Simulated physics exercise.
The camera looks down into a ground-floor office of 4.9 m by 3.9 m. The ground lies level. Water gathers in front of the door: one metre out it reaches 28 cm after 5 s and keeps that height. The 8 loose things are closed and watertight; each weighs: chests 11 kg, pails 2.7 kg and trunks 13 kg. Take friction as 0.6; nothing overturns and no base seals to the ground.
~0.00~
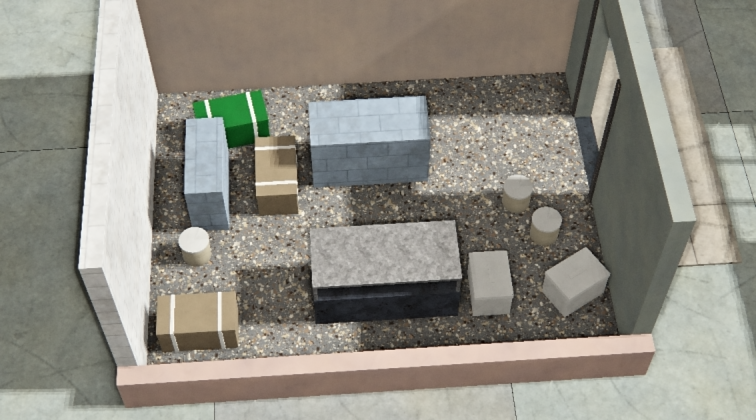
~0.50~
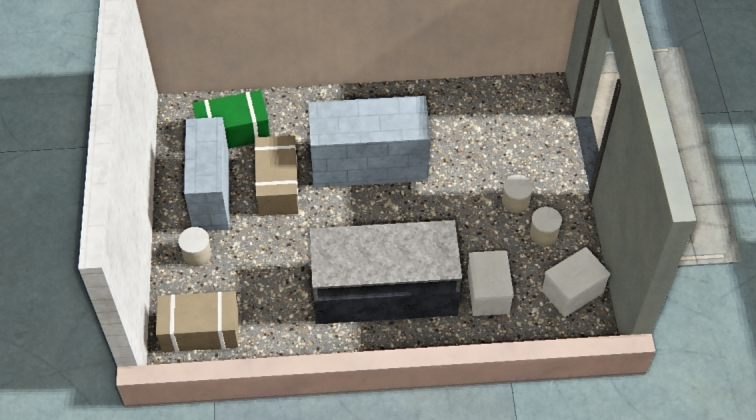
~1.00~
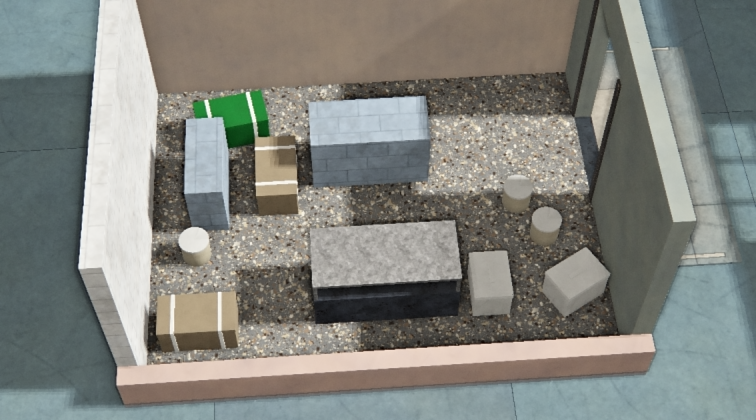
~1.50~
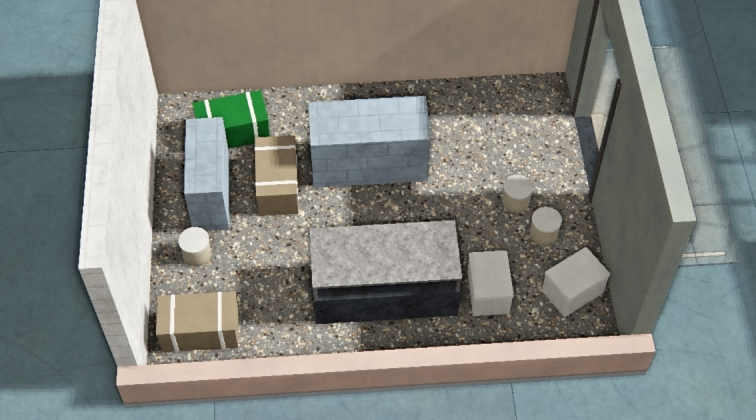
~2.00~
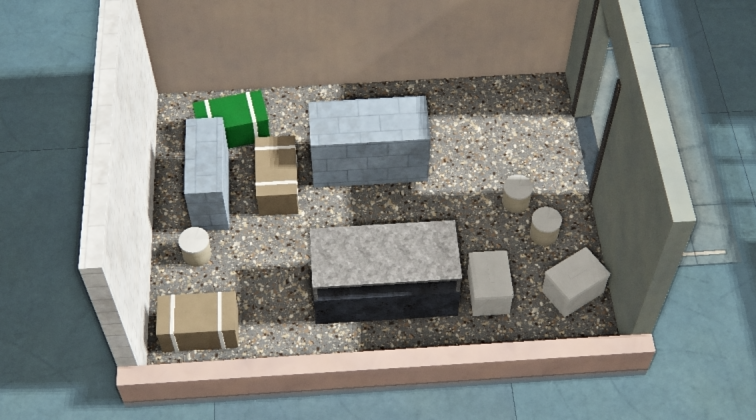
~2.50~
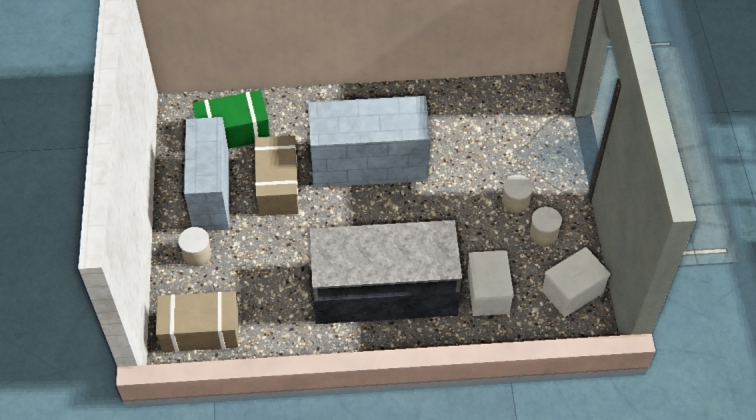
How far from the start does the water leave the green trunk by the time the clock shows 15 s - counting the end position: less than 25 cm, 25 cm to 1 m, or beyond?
The green trunk moves a short way.
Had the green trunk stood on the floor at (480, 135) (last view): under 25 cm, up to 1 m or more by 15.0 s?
It travels far.
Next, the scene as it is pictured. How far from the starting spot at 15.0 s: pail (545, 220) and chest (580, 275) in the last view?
In that order: 60 cm, 140 cm.
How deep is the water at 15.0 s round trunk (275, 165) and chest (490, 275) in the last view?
About 16 and 12 cm.
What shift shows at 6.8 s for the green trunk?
Roughly 10 cm by then.
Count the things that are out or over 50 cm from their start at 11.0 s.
3 of them.
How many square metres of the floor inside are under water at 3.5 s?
About 3.0 m2.
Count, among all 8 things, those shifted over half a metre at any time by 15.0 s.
7 of them.
After 3.5 s the green trunk is near (230, 111), 0.0 m from its start, aground; 0 afloat.
After 6.8 s the green trunk is near (220, 112), 0.1 m from its start, aground; 3 afloat.
After 11.0 s the green trunk is near (192, 114), 0.4 m from its start, afloat; 6 afloat.
After 15.0 s the green trunk is near (189, 108), 0.5 m from its start, afloat; 8 afloat.
